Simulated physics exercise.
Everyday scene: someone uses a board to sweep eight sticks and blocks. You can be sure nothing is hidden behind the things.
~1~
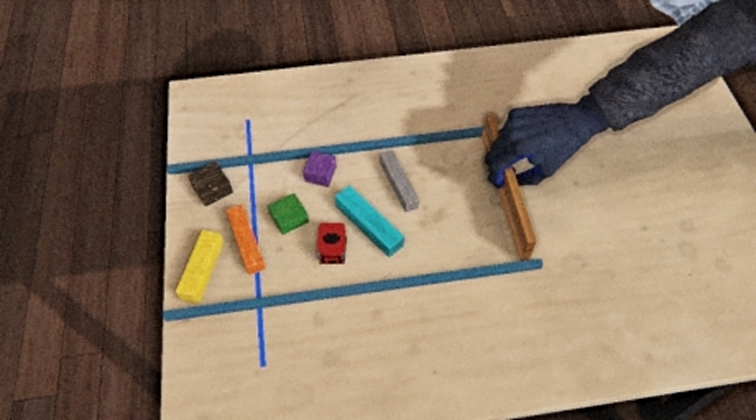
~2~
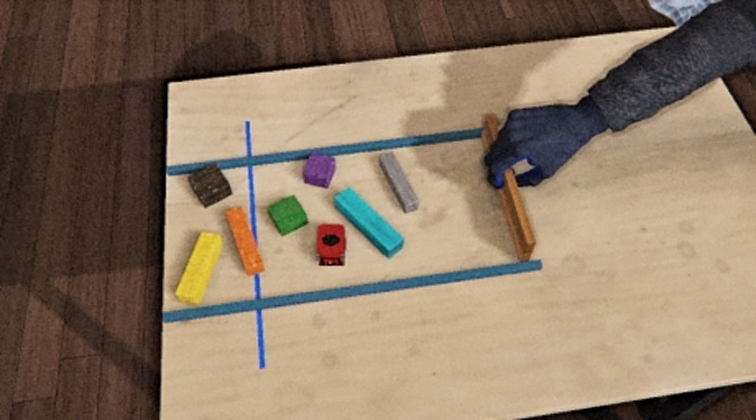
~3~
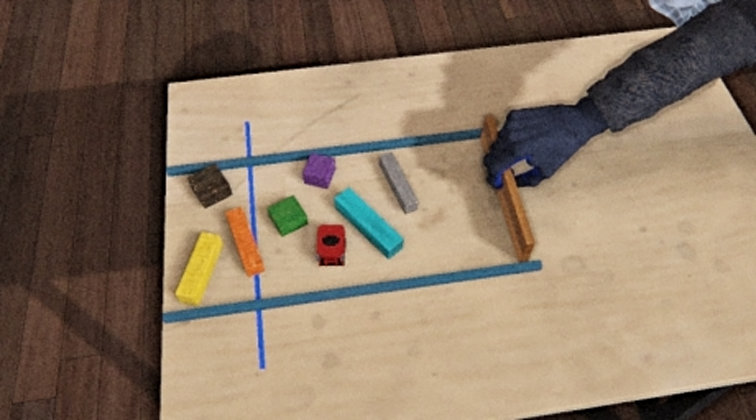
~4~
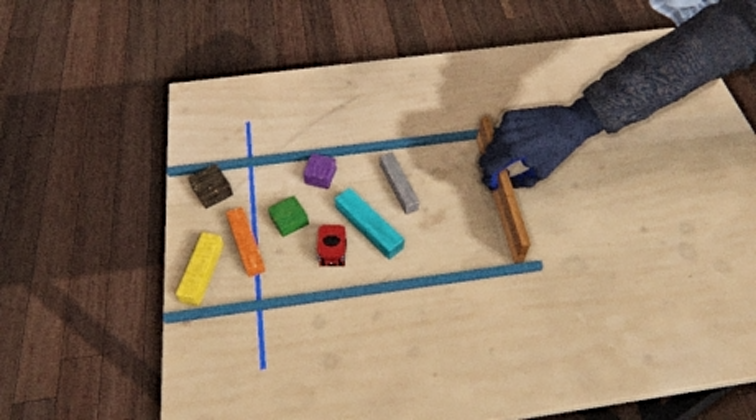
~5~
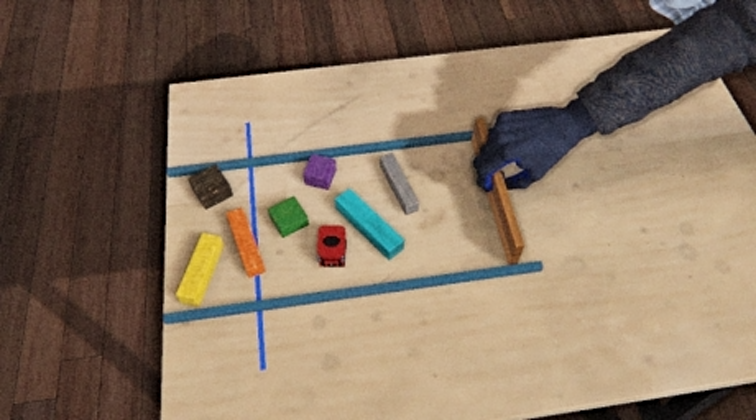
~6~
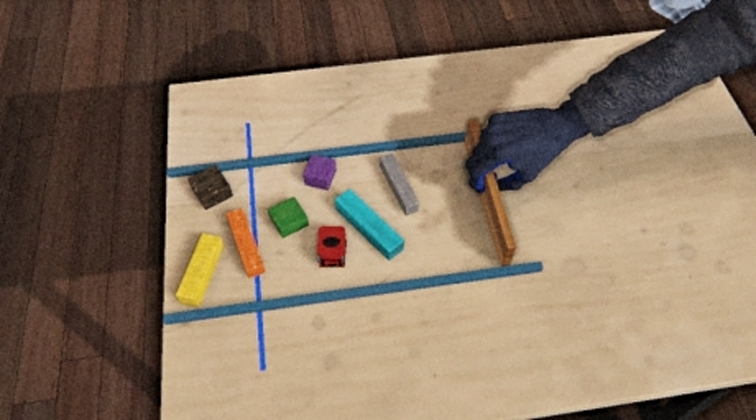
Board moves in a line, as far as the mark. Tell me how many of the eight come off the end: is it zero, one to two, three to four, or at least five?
It is zero.
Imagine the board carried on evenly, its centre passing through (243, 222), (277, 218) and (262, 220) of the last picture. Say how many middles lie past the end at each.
Respectively 1, 0 and 0.
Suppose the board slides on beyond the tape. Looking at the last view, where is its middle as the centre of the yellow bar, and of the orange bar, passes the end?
The yellow bar gives roughly (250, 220), the orange bar roughly (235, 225).
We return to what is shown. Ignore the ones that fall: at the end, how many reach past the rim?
That'd be 2.
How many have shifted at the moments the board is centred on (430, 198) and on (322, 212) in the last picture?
0, then 5.
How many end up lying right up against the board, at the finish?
2.
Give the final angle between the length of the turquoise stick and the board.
Near 15 degrees.
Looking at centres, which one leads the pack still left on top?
It's the yellow bar that is foremost.
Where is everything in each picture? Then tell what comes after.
The first frame shows yellow bar (201, 266); black block (211, 184); orange bar (246, 239); board (507, 185); tape (255, 229).
The second frame shows black block (210, 186); red case (332, 245).
The third frame shows orange bar (245, 241); green block (288, 216).
The fourth frame shows yellow bar (201, 268); grey bar (399, 183).
The fifth frame shows black block (211, 187); turquoise stick (369, 224).
The sixth frame shows yellow bar (201, 270); black block (211, 187); orange bar (246, 242); board (488, 190); tape (255, 232).
A little later, none off yet; yellow bar at rest near (201, 270); black block at rest near (211, 187); orange bar at rest near (246, 242).
When it is over, the number that fall off is zero.
